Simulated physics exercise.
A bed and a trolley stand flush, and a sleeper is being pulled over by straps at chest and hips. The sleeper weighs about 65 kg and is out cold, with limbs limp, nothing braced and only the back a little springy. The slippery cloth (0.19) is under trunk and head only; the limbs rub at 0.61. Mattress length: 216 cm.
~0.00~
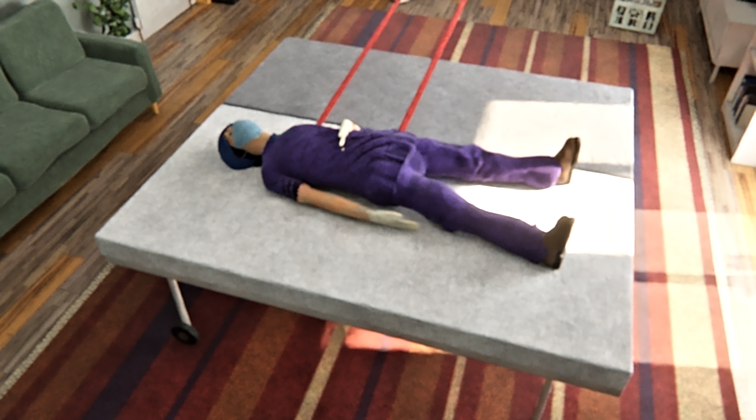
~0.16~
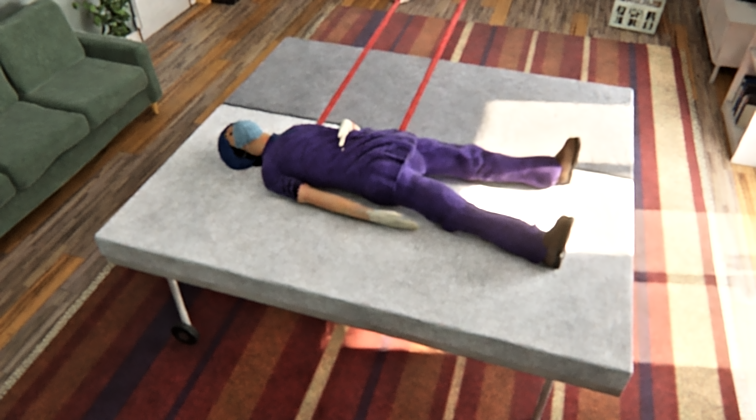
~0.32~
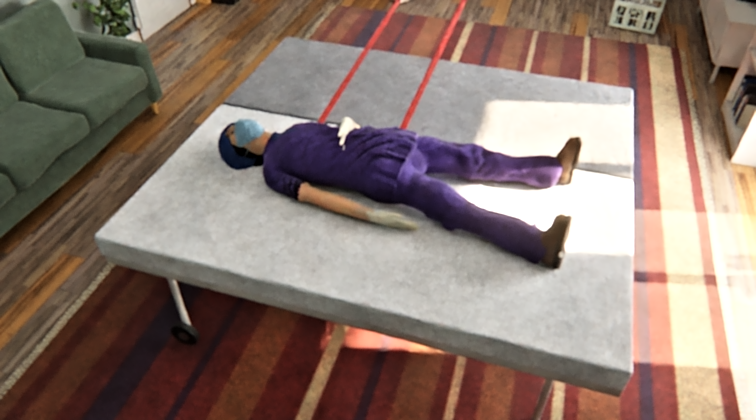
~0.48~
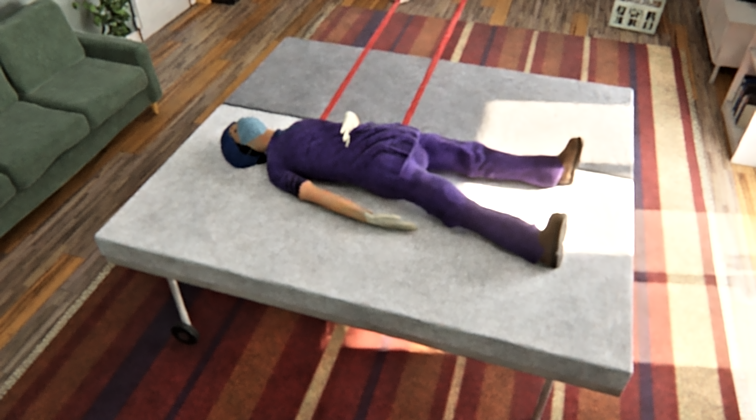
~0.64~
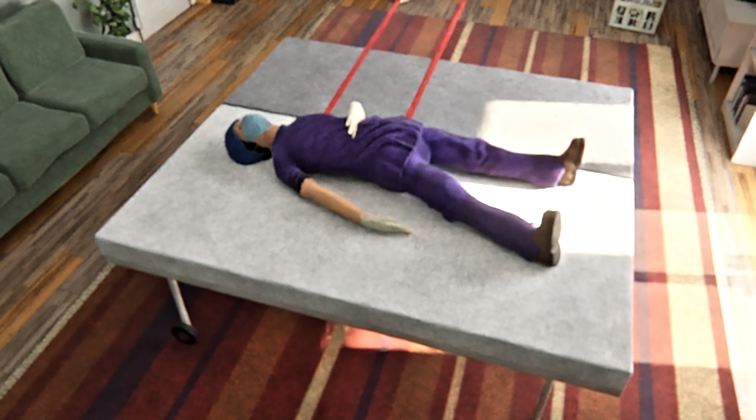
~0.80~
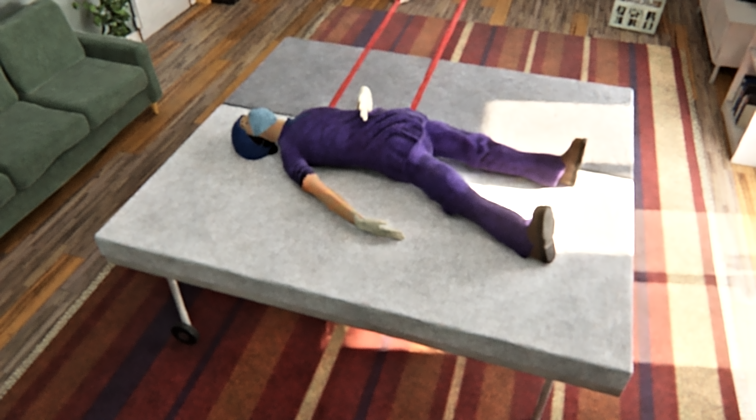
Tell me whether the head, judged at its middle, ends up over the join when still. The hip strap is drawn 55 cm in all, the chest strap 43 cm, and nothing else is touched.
The head does not get over the join.
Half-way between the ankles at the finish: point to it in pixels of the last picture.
Estimate: About (528, 184).
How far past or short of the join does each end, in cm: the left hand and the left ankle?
Left hand 56 past, left ankle 4 short.
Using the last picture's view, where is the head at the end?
It ends up near pixel (279, 110) in the last picture.
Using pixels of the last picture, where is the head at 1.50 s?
(276, 113).
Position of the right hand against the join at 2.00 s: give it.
Measured short of the mark: Approx. 68 cm.
After 1.00 s the head is 26 cm short of the join, near (259, 128) in the last picture's view.
After 1.50 s the head is 11 cm short of the join, near (276, 113) in the last picture's view.
After 2.00 s the head is 9 cm short of the join, near (279, 110) in the last picture's view.
When all is still (2.5 s), head stops short of the join; left hand crosses the join; right hand stops short of the join; right ankle stops short of the join; right knee stops short of the join.
